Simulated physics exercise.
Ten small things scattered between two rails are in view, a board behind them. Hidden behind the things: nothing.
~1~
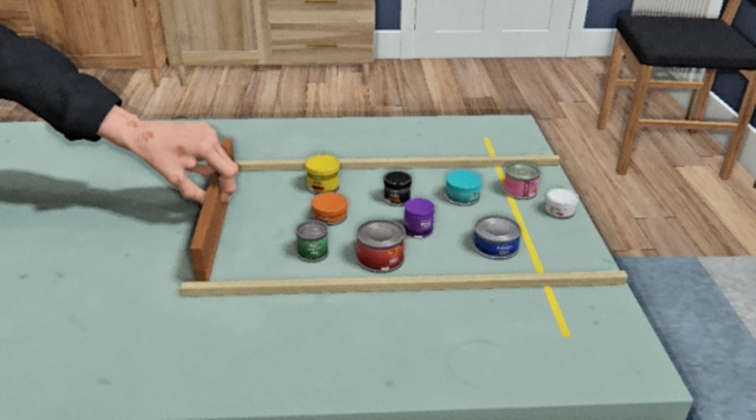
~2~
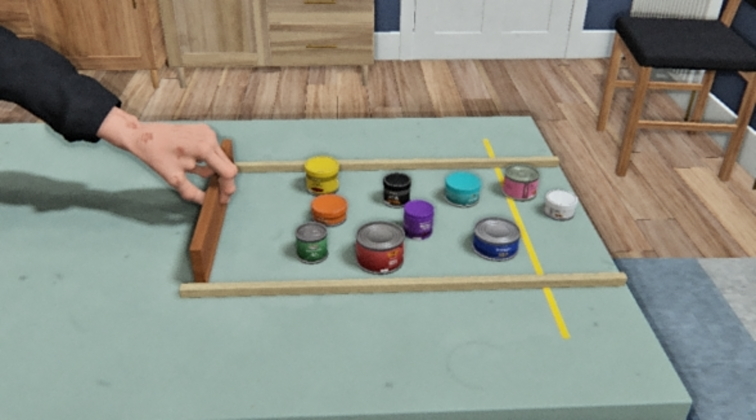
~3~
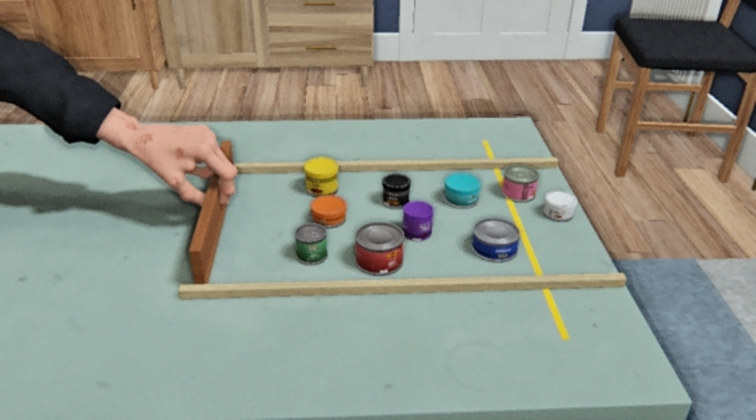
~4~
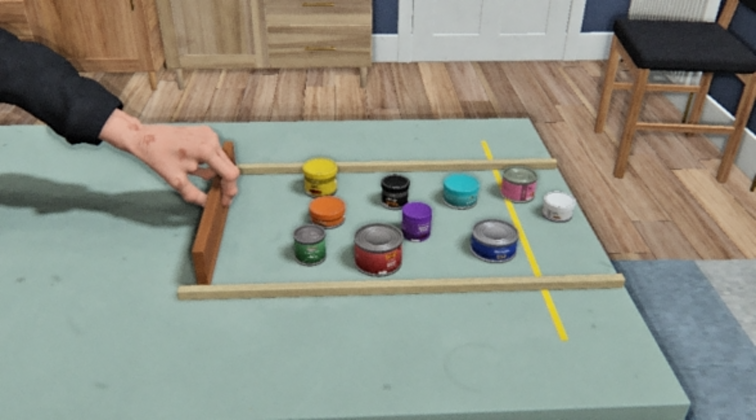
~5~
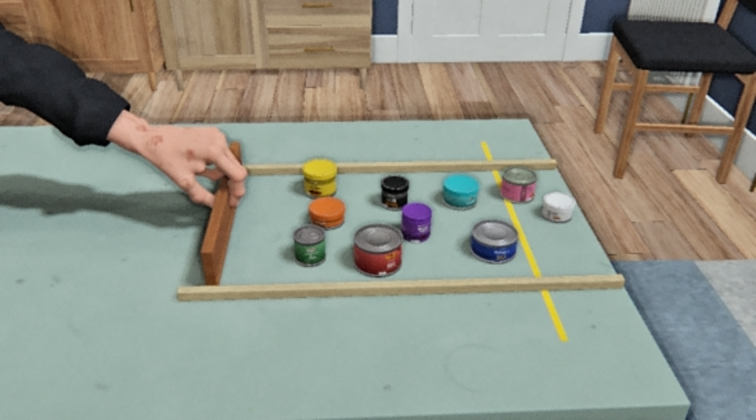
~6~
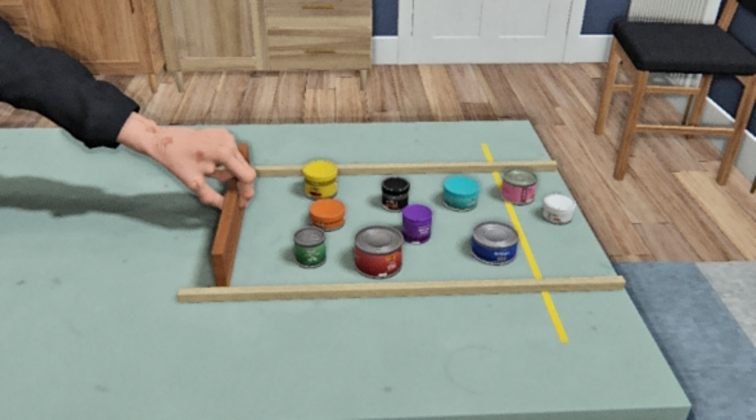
A hand holds a reddish-brown board upright at the left end of two wooden rails on a pale green table, barely moving at first. It then slides the board a short way right, toward ten colourful little pots and tins, which stay in place between the rails, near and beyond a yellow line.
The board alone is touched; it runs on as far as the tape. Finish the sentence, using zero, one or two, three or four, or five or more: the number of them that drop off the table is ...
The number that drop off the table is one or two.
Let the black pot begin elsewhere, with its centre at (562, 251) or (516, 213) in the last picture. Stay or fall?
In turn it holds its place, then holds its place.
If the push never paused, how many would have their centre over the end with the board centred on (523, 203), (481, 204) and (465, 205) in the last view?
1, 0 and 0.
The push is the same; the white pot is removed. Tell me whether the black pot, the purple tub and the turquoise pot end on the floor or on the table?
Black pot - safe, purple tub - safe, turquoise pot - safe.
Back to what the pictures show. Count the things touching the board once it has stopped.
Contact count: 6.
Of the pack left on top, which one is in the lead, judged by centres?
Nearest at the end: The white pot.
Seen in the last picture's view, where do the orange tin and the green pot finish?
You'll see the orange tin at (529, 206), with the green pot at (542, 236).
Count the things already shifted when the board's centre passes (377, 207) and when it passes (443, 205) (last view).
The counts are 5 and 9.
Soon after, none off yet; white pot at rest near (559, 209); pink tin at rest near (519, 186); blue pot at rest near (495, 243).
After that, none off yet; white pot at rest near (559, 209); pink tin displaced a little near (538, 185); blue pot displaced about its own width near (524, 233).
In the end, the number that fall off is one or two; gone, pink tin.
